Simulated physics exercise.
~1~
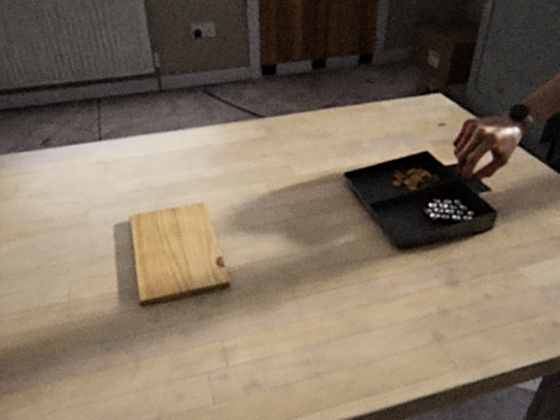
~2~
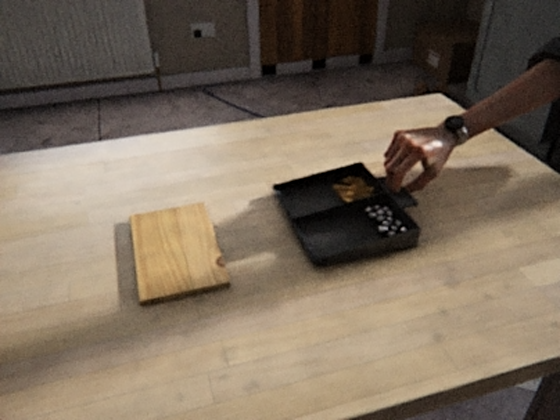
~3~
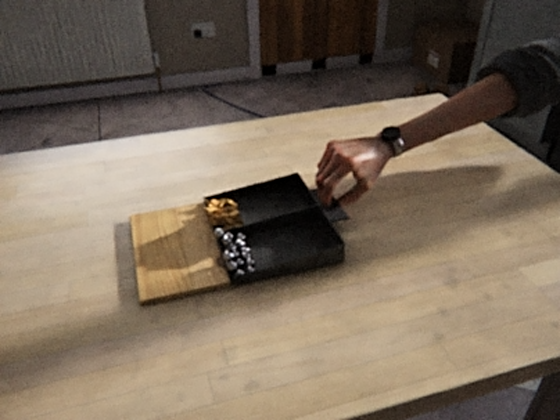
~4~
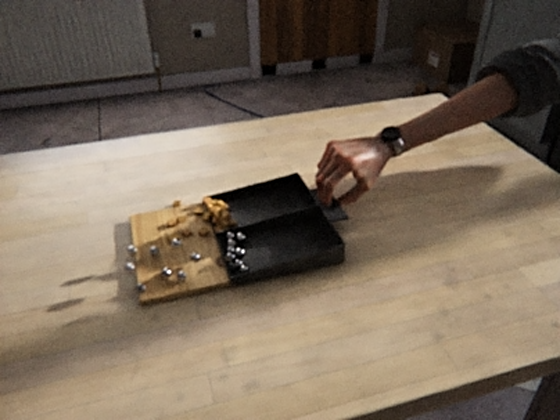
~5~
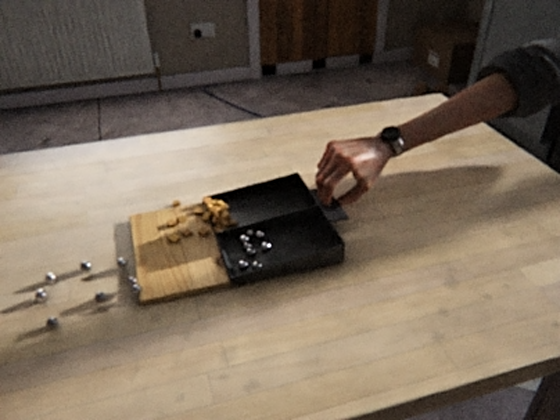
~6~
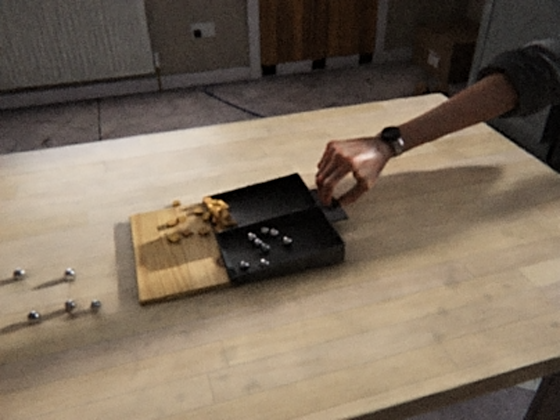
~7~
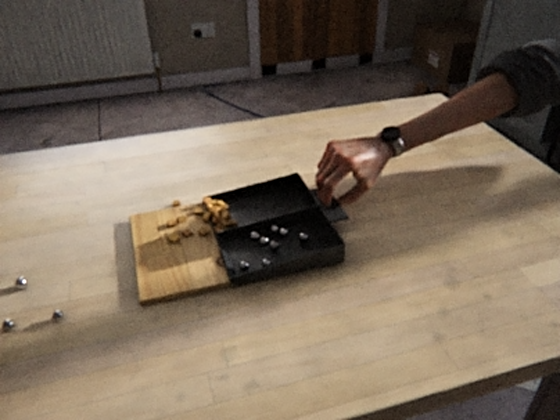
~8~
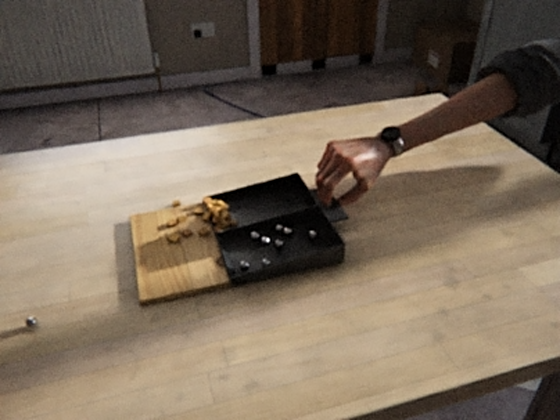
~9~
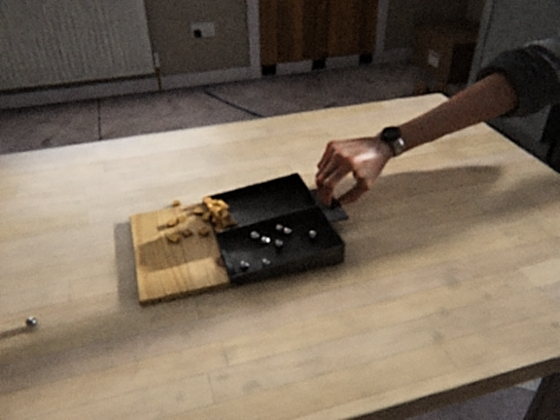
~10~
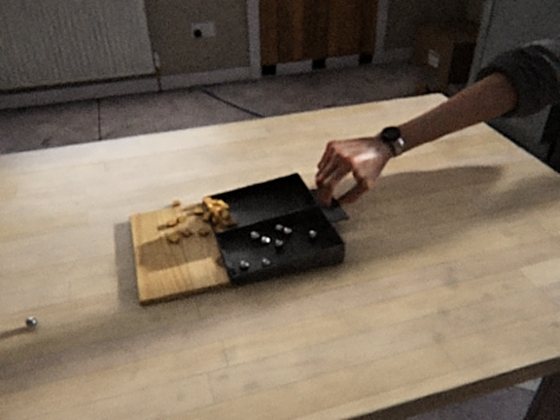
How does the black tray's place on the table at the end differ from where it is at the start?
At the start the tray is toward the right side of the table, well apart from the wooden board. By the end it is farther left and slightly nearer the viewer, resting against the board's right edge.
